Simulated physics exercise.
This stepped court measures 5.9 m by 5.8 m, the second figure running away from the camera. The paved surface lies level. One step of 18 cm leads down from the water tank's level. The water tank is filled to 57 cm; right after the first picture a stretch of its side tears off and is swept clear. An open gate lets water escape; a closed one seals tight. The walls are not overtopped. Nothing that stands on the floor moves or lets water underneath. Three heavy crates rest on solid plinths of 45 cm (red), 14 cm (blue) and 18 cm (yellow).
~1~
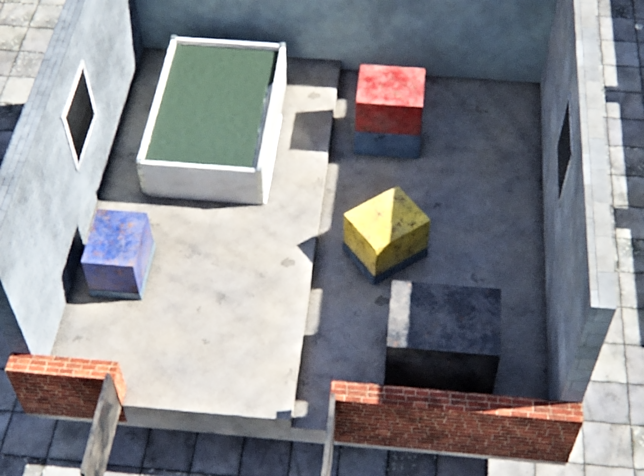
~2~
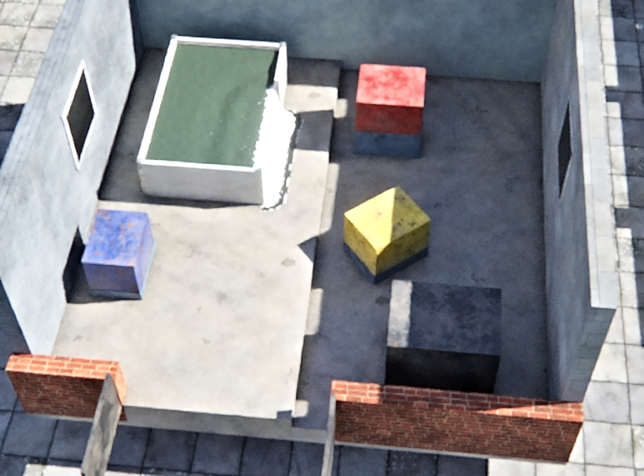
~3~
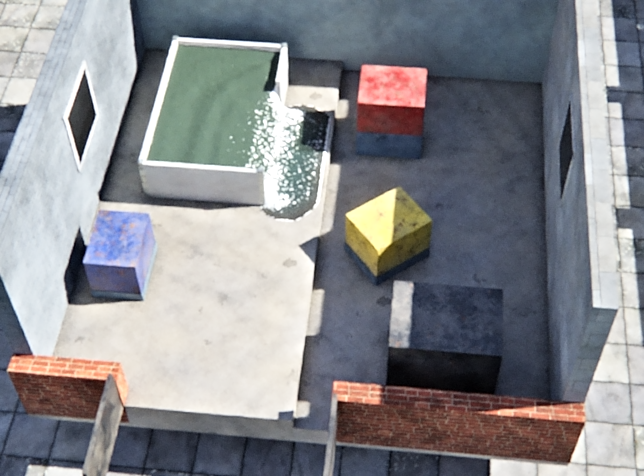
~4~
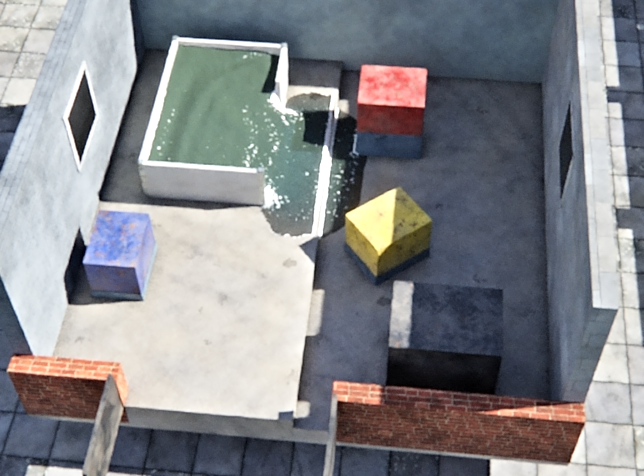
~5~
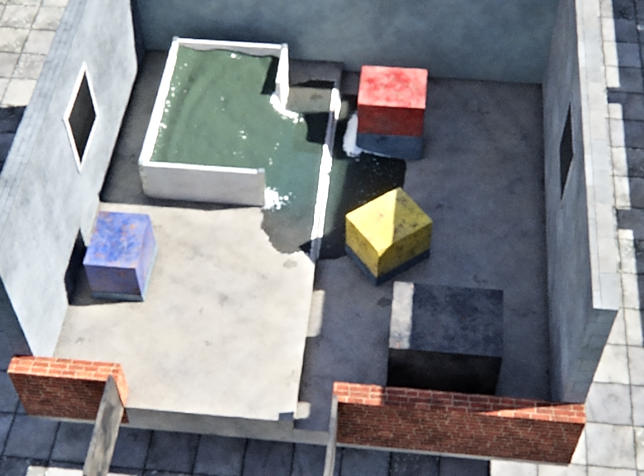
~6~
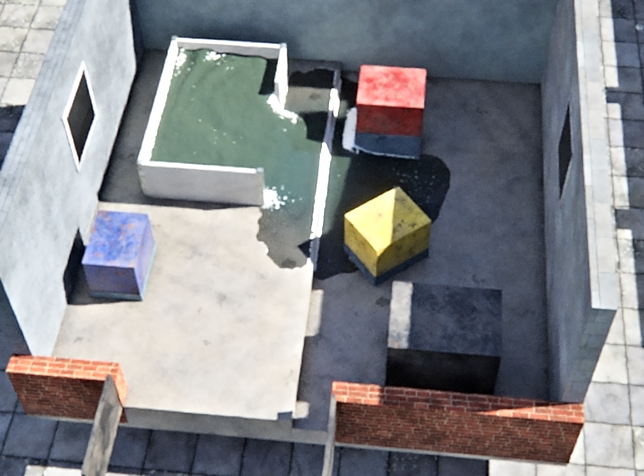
Green water pours through the tank's broken right side and spreads around the yellow block.
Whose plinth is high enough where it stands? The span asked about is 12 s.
One by one: The red crate keeps dry; the blue crate stays dry; the yellow crate is wetted.
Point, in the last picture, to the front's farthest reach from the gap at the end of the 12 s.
Near (540, 432).
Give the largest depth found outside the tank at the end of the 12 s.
Roughly 16 cm.
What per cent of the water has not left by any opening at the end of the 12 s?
Roughly 88 in a hundred.
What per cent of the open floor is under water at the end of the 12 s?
About 55 per cent.
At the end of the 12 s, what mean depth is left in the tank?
Some 3 cm.
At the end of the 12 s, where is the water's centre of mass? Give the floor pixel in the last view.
Around (420, 224).
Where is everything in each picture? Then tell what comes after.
The first frame shows still water, 57 cm deep, in the water tank at (215, 105).
In the second frame, the front is at (271, 205), 0.9 m from the gap at (268, 147); 0.3 m2 of floor is under water; 57 cm left at the back of the water tank.
In the third frame, water pours out at (270, 149) and has run 1.1 m, to (294, 214); deepest outside 31 cm, 57 cm at the water tank's back.
In the fourth frame, water pours out at (270, 150) and has run 1.4 m, to (335, 226); deepest outside 31 cm, 54 cm at the water tank's back.
In the fifth frame, water pours out at (270, 151) and has run 1.8 m, to (392, 207); deepest outside 35 cm, 48 cm at the water tank's back.
In the sixth frame, the front is at (441, 186), 2.4 m from the gap at (269, 150); 4.5 m2 of floor is under water; 50 cm left at the back of the water tank.
A moment later water covers 25 % of the floor and is deepest (36 cm) near (370, 233); red plinth reached, blue plinth not reached, yellow plinth reached.
Soon after water covers 45 % of the floor and is deepest (34 cm) near (535, 203); red plinth reached, blue plinth not reached, yellow plinth reached.
Next water covers 55 % of the floor and is deepest (26 cm) near (533, 108); red plinth reached, blue plinth not reached, yellow plinth reached.
Later on water covers 55 % of the floor and is deepest (20 cm) near (539, 418); red plinth reached, blue plinth not reached, yellow plinth reached.
At the end water covers 55 % of the floor and is deepest (16 cm) near (414, 420); highest at the red plinth 32 cm, highest at the blue plinth 0 cm, highest at the yellow plinth 31 cm.
